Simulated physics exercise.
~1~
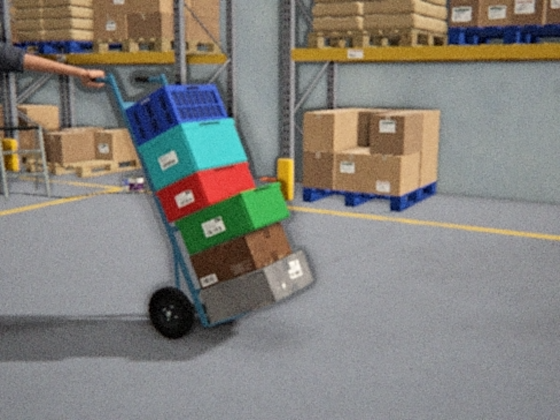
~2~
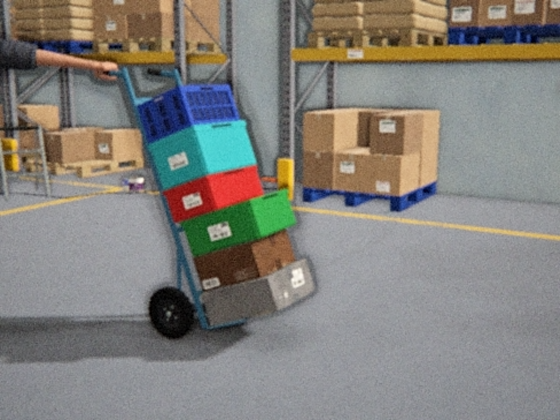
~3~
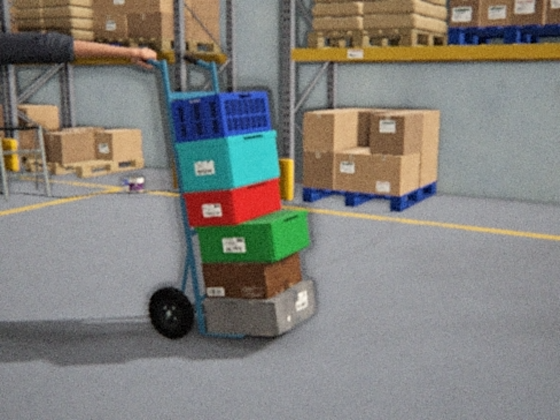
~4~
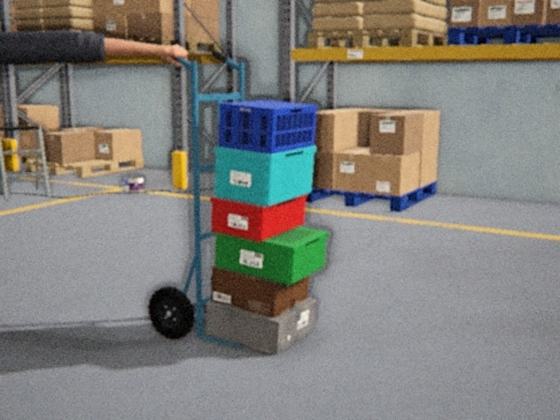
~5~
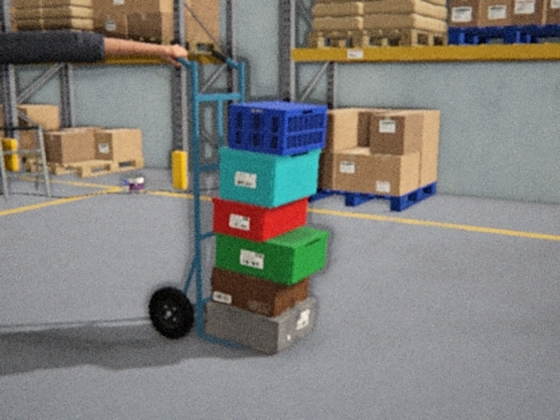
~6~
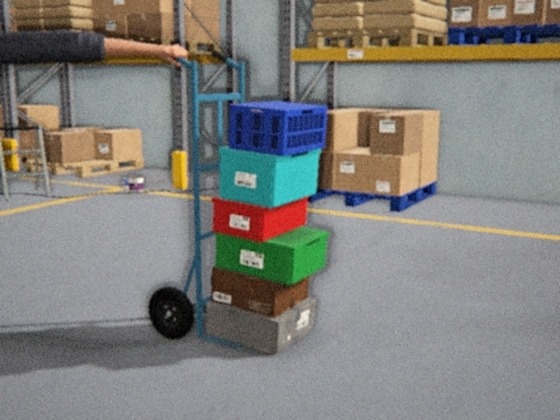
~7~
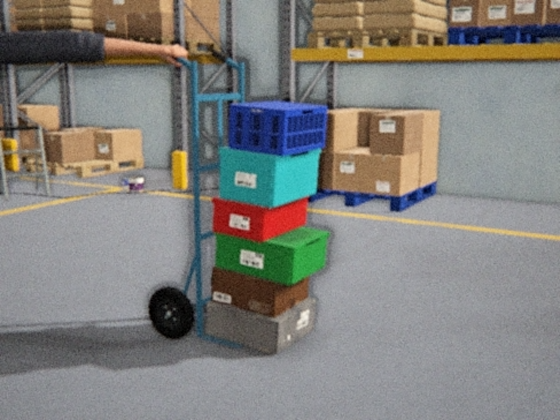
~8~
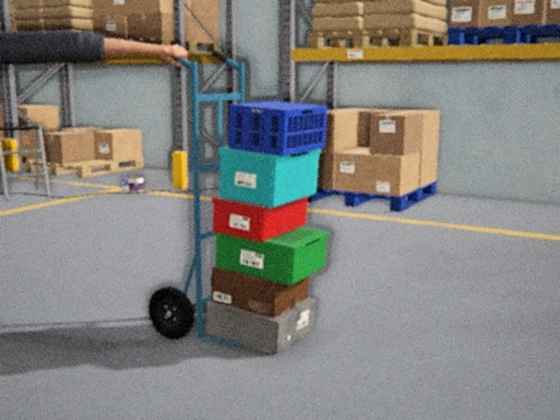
In a warehouse with stocked shelves and boxes on a blue pallet, a hand reaching in from the left holds a blue hand truck tilted back. It carries a loose stack with a grey box at the bottom, then brown, green, red and turquoise containers, and a blue crate on top. The hand swings the truck upright, its wheel staying in place. As it comes to a stop, the blue crate and turquoise tote slide slightly to the right, away from the frame. Nothing topples, and the stack stands still, the hand still on the truck.
